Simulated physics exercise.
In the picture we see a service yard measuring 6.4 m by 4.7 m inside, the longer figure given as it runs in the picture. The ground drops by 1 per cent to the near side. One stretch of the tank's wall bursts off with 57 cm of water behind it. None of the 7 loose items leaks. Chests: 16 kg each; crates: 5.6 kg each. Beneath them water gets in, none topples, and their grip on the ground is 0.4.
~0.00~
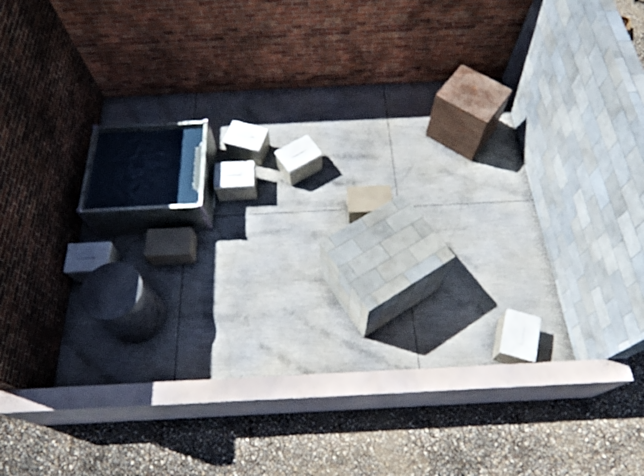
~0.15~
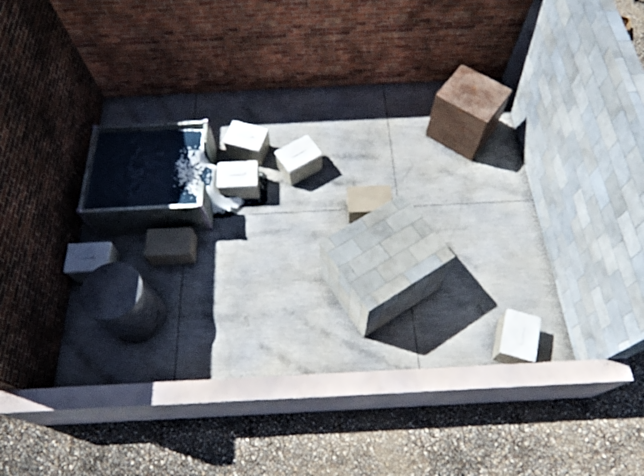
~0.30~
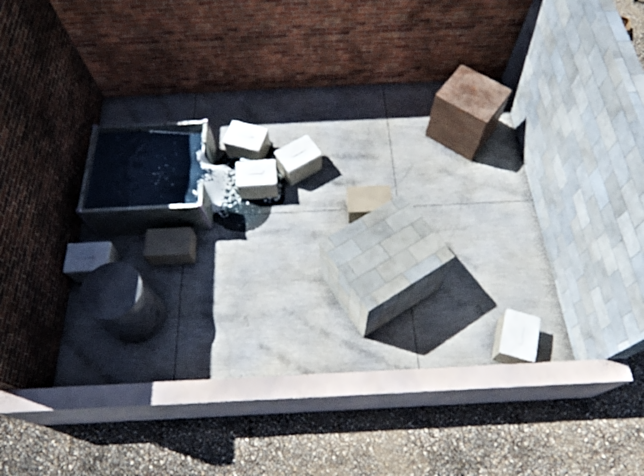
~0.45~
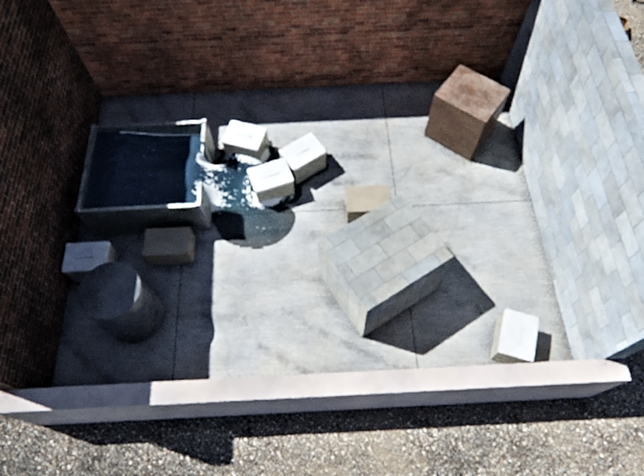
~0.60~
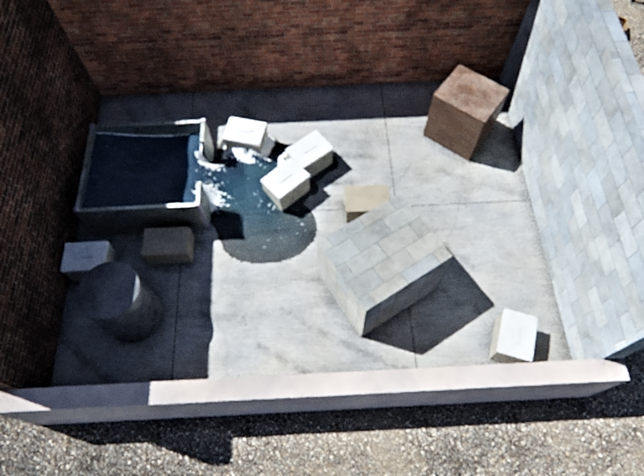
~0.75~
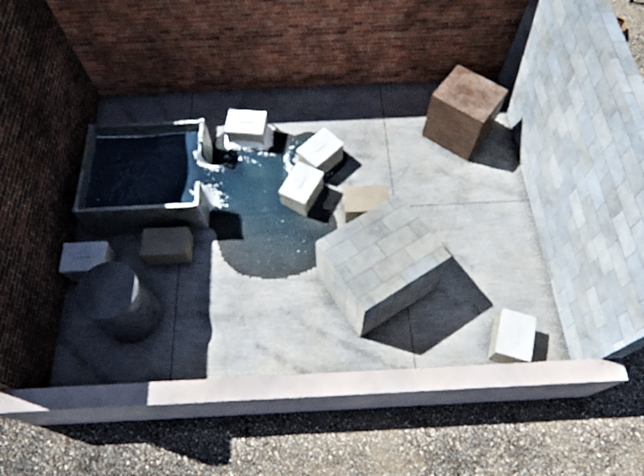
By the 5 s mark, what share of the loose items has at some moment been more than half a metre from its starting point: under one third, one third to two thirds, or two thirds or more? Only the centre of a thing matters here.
One third to two thirds.
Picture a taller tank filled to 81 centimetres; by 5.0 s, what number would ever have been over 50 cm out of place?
You'd get 5 in that case.
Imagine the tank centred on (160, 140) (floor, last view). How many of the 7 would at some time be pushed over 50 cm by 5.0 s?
Result: 3 of them.
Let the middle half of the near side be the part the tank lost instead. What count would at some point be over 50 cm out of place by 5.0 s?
Result: 2 of them.
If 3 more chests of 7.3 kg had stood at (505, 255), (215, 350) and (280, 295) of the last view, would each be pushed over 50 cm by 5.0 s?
Well, in turn they are above that, below that and above that.
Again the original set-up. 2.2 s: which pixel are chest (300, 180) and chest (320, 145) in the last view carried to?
I'd say close to (437, 174) and close to (444, 142).
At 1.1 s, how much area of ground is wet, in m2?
8.0 m2.
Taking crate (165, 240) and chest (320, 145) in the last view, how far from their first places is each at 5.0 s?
Object 1: 0 cm. Object 2: 300 cm.
After 1.1 s 3 of 7 are over 50 cm from their spots; 0 afloat.
After 2.2 s 4 of 7 are over 50 cm from their spots; 0 afloat.
After 3.5 s 4 of 7 are over 50 cm from their spots; 1 afloat.
After 5.0 s 4 of 7 are over 50 cm from their spots, and 4 have been at some point; 3 afloat.
